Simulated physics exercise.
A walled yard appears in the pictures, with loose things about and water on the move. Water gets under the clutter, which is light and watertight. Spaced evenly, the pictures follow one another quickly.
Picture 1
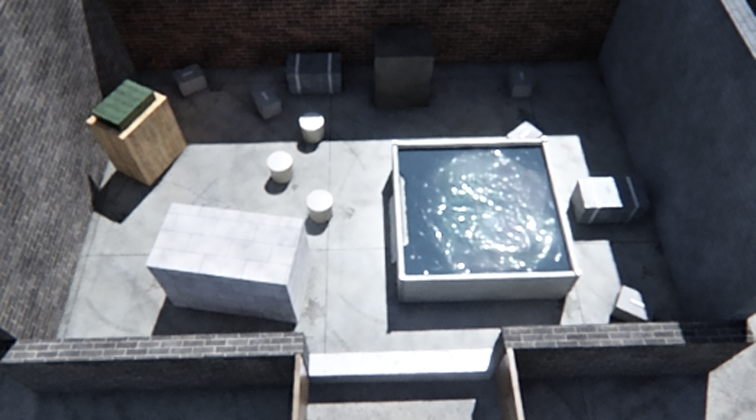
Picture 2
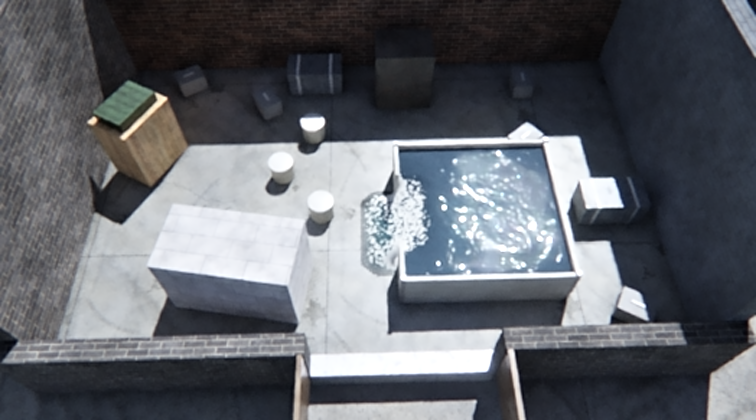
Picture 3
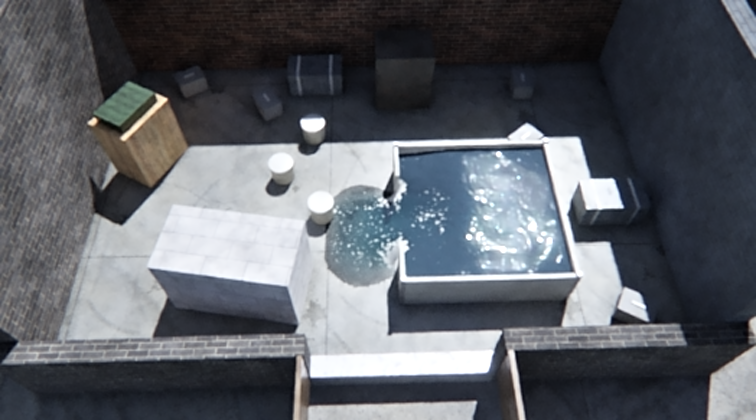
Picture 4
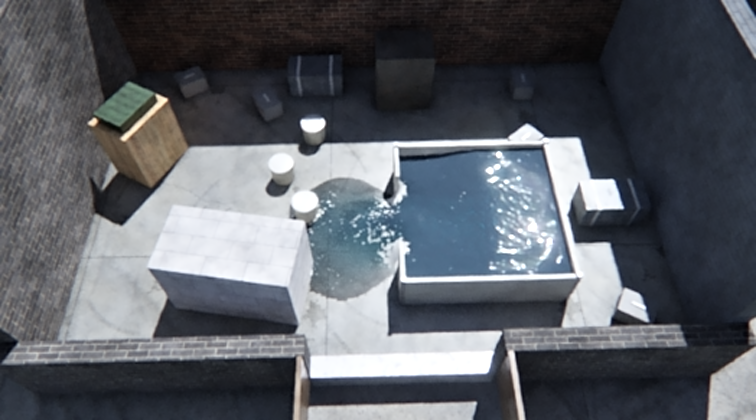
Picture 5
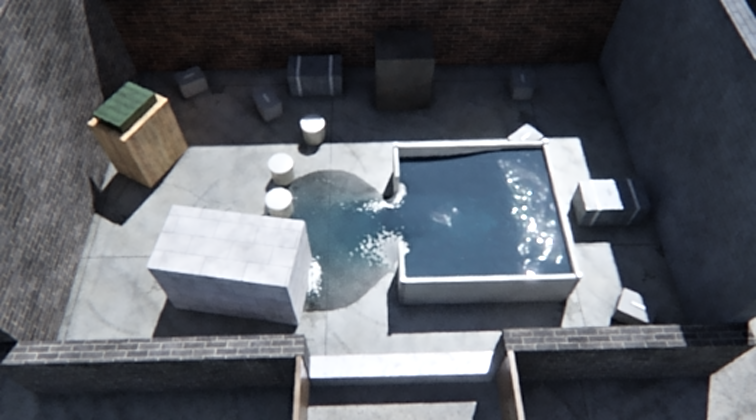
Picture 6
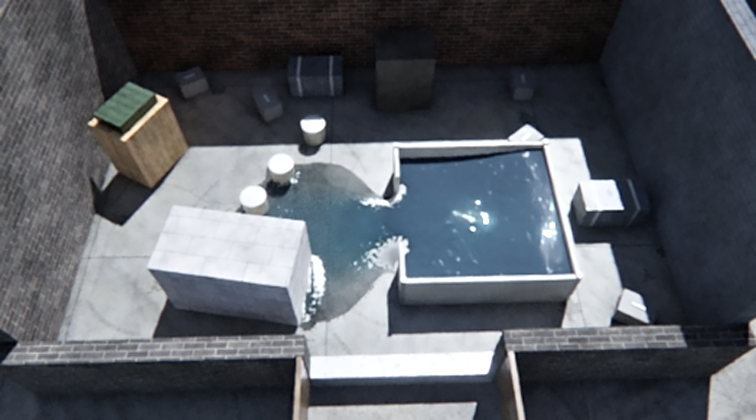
Water pours from the left side of a raised square tank and spreads across the walled yard's pale floor, reaching the large white block, then pushes one white pail leftward past another as nearby objects stay in place.
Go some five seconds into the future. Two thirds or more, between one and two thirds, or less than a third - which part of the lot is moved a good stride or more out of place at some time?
The part moved that far is less than a third.
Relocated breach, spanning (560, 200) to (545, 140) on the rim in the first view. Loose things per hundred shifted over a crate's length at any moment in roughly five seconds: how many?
30 % or thereabouts.
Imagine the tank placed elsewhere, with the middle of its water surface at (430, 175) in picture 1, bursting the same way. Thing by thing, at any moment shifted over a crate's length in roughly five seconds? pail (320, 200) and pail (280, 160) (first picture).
Respectively: Got displaced that much and got displaced that much.
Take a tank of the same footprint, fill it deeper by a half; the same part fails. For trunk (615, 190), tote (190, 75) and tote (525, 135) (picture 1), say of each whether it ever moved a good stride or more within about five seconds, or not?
Going through them in turn, I'd say never got there, then got there, then never got there.
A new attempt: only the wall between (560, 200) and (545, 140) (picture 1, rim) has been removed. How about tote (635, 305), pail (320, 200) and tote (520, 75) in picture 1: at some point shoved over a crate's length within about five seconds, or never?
Went past that, fell short, went past that.
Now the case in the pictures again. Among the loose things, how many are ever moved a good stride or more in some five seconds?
That makes 2.
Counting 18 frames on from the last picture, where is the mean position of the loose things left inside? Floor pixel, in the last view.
Around pixel (358, 142).
A moment on, 1 of 10 are well off their spots; 0 afloat.
Next, 2 of 10 are well off their spots; 1 afloat.
Later, 2 of 10 are well off their spots; 2 afloat.
In the end, 2 of 10 are well off their spots, and 2 have been at some point; 2 afloat.
